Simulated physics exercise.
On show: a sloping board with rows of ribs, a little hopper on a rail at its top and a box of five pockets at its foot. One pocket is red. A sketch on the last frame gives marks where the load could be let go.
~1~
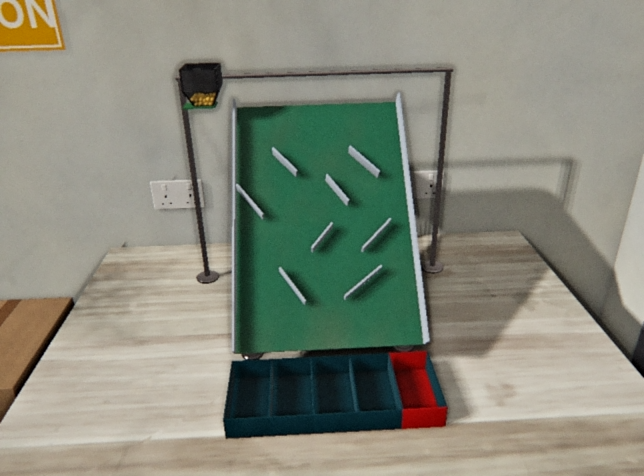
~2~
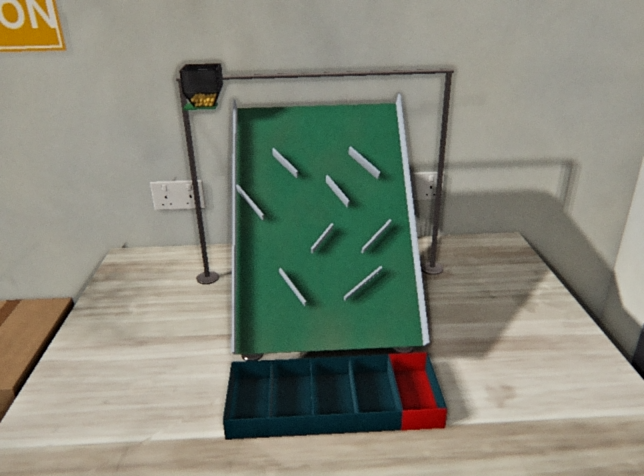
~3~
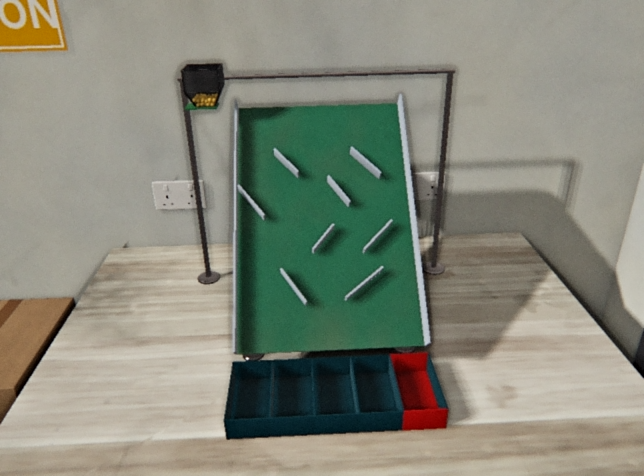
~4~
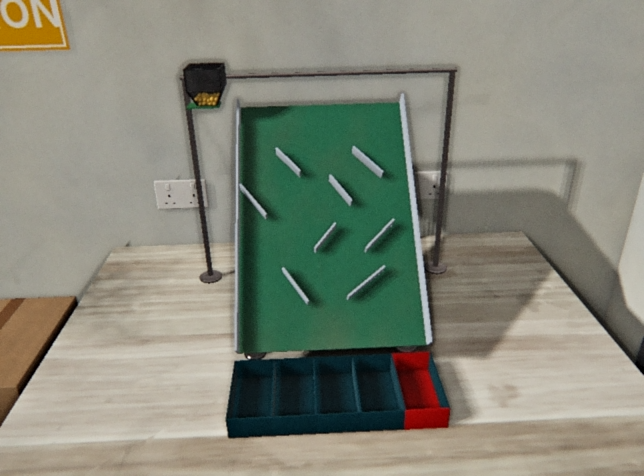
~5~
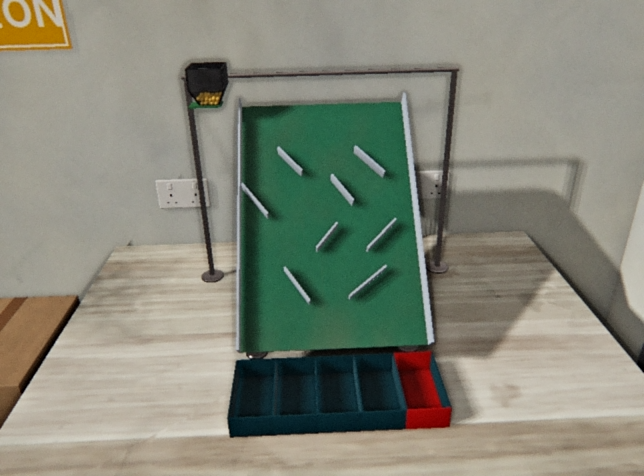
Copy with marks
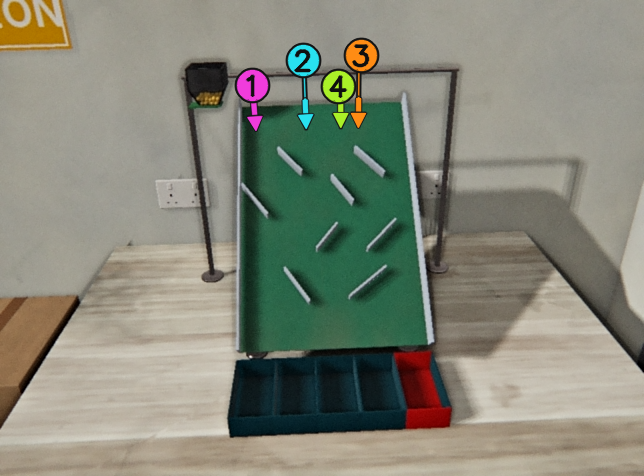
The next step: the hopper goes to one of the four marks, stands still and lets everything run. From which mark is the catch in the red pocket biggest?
I would pick mark 3.
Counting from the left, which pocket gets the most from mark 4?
The third.
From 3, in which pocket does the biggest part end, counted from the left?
The fifth from the left.
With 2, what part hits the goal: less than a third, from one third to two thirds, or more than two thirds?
Less than a third.
On the marked copy, mark 1 meets the board at (255, 125); mark 2 meets the board at (306, 123); mark 3 meets the board at (358, 122); mark 4 meets the board at (340, 122).
Choosing 1, none in the red pocket, nearly all in other pockets, a stray few held on the board.
Choosing 2, none in the red pocket, all in other pockets.
Choosing 3, about two thirds in the red pocket, about a third in other pockets, a stray few held on the board, a stray few outside the box.
Choosing 4, a small part in the red pocket, most in other pockets.
